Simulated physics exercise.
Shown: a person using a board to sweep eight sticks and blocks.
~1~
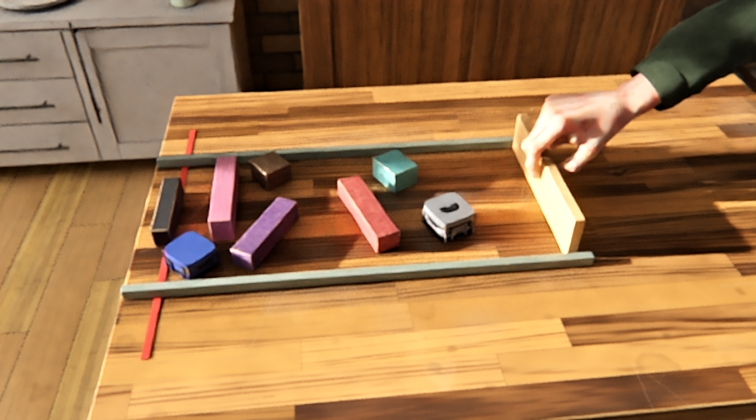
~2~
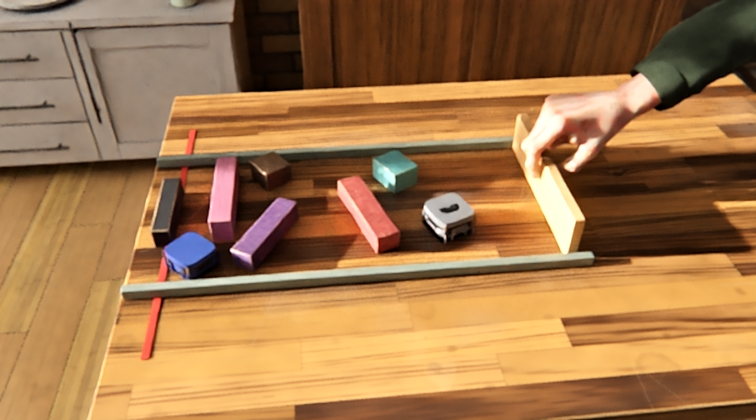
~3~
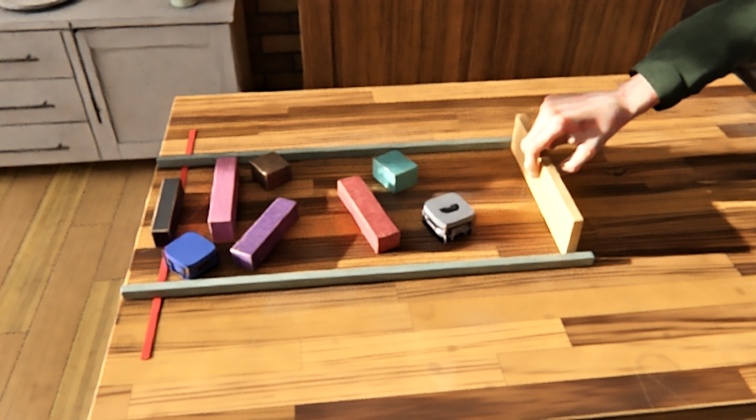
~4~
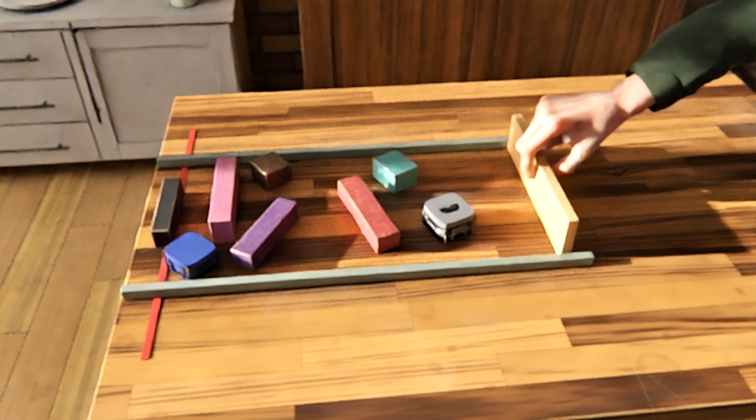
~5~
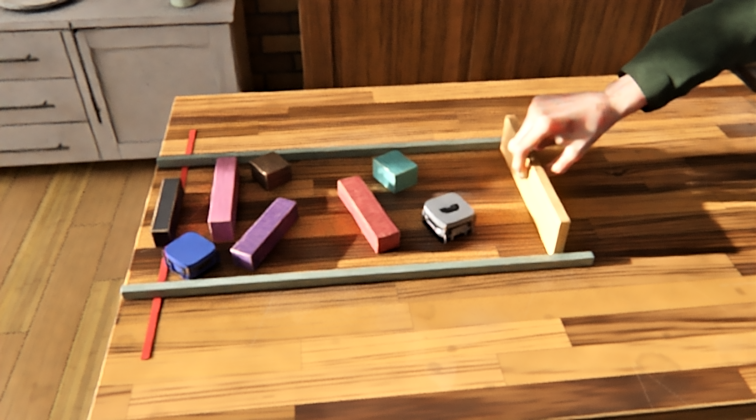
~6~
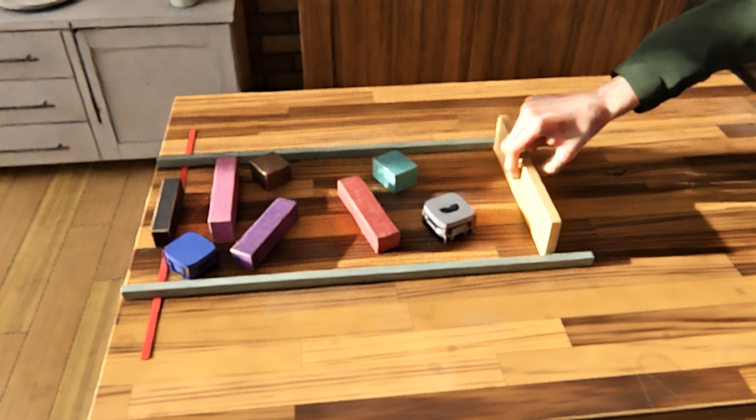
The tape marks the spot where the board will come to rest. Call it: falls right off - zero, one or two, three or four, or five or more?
Call: Five or more.
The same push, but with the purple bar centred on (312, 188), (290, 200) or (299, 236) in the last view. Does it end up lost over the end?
The purple bar comes down; drops off; comes down.
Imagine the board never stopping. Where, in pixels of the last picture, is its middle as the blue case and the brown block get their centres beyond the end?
The middle is at (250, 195) when it's the blue case, and at (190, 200) when it's the brown block.
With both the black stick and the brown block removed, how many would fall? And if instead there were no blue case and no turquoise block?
Taking the two tries in turn, it comes to 4 and 4.
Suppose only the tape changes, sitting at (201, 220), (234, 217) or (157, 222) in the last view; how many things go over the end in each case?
You'd get 4, then 2, then 7.
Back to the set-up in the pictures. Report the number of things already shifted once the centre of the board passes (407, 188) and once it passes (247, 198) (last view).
Moved so far: 3, later 8.
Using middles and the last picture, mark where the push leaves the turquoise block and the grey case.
Turquoise block: (164, 181); grey case: (147, 234).
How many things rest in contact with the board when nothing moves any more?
It touches 2.
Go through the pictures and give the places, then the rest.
In the first frame, black stick (168, 210); blue case (192, 257); pink bar (225, 197); board (544, 179); tape (174, 221).
In the second frame, blue case (192, 257); board (544, 179).
In the third frame, pink bar (225, 197); purple bar (267, 233).
In the fourth frame, black stick (168, 211); brown block (271, 171).
In the fifth frame, blue case (192, 257); red bar (368, 212).
In the sixth frame, black stick (168, 211); blue case (192, 257); pink bar (225, 197); board (524, 181); tape (174, 221).
Soon after, none off yet; black stick at rest near (168, 211); blue case at rest near (192, 257); pink bar at rest near (225, 197).
In the end, the number that fall off is five or more; gone, red bar, brown block, purple bar, pink bar, blue case and black stick.
